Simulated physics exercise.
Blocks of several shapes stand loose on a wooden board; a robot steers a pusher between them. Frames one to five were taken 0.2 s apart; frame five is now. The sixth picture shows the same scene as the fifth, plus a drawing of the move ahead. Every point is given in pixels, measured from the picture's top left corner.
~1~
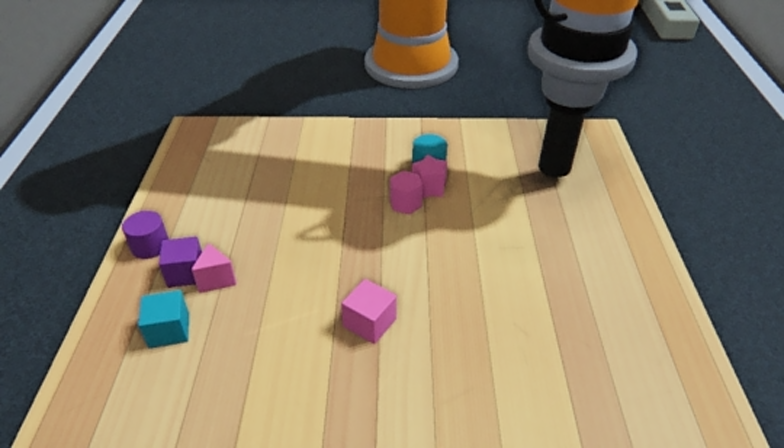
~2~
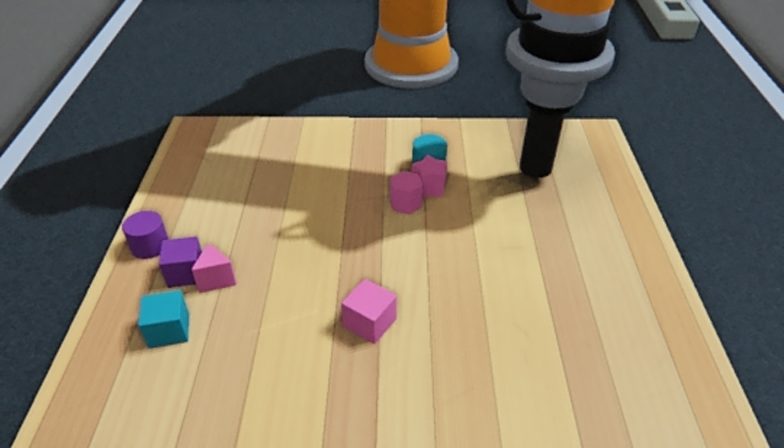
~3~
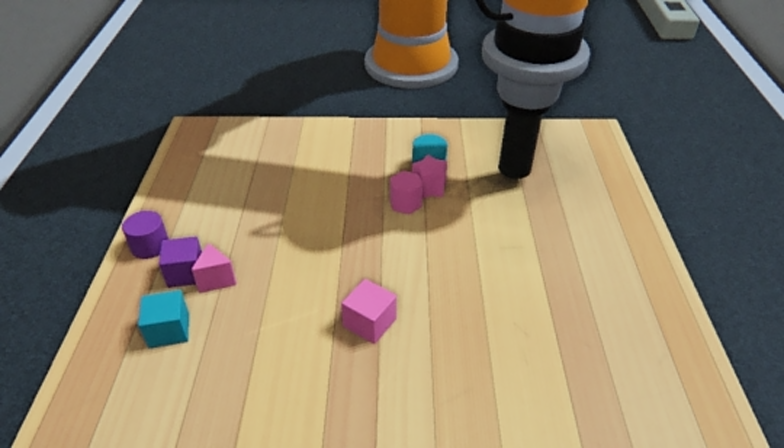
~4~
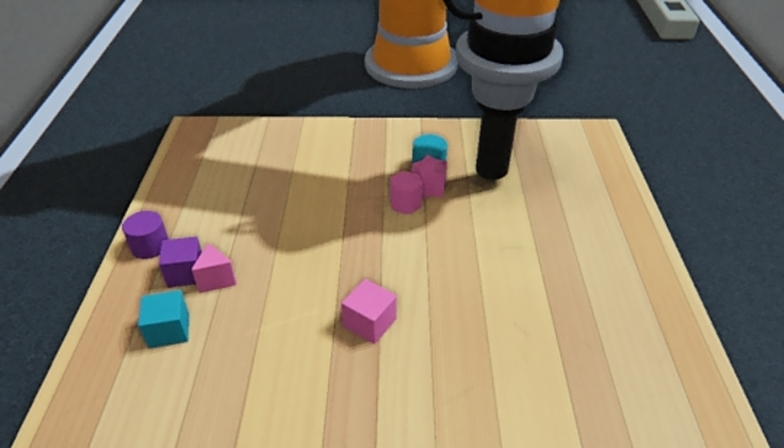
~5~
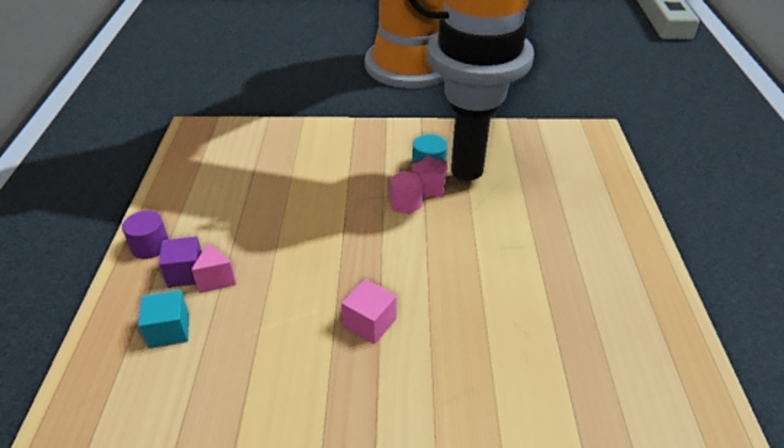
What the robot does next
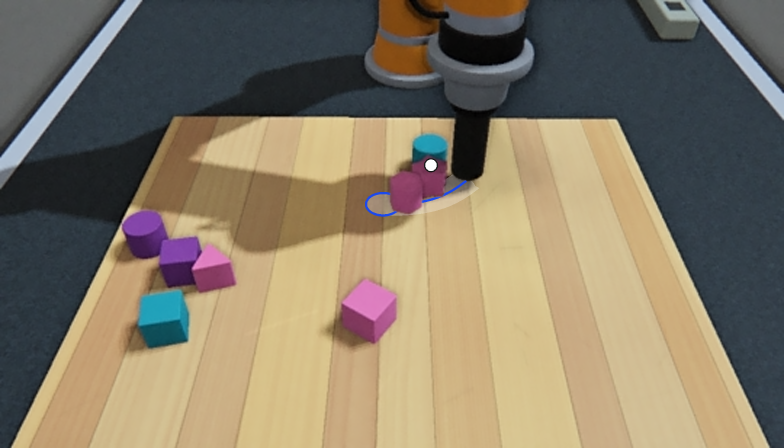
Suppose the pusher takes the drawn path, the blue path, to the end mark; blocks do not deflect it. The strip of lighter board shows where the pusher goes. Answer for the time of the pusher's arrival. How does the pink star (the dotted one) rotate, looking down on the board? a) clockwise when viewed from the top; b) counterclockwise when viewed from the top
Answer: A.
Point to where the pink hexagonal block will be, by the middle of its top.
I'd guess (354, 192).
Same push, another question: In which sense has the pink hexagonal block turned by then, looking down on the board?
From overhead, the rotation is counterclockwise.
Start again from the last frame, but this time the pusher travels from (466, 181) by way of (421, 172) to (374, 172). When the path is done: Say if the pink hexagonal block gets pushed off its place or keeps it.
At the moment the path ends, the pink hexagonal block no longer stands where it did.
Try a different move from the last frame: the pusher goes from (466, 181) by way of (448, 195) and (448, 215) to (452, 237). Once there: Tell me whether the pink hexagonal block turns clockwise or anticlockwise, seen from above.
From above, it turns counterclockwise.
Path on the board, from (466, 181) via (444, 195) and (416, 203), ending at (383, 204); the dot is on the pink star.
What follows on the original path. One third of the way, pusher (445, 185); pink hexagonal block (394, 183), turned 20° anticlockwise; pink star (415, 167).
Two thirds of the way, pusher (416, 192); pink hexagonal block (384, 185), turned 50° anticlockwise; pink star (395, 166), turned 35° clockwise.
At the end, pusher (383, 194); pink hexagonal block (354, 192), turned 85° anticlockwise; turquoise round block in place; pink star (381, 162), turned 75° clockwise.
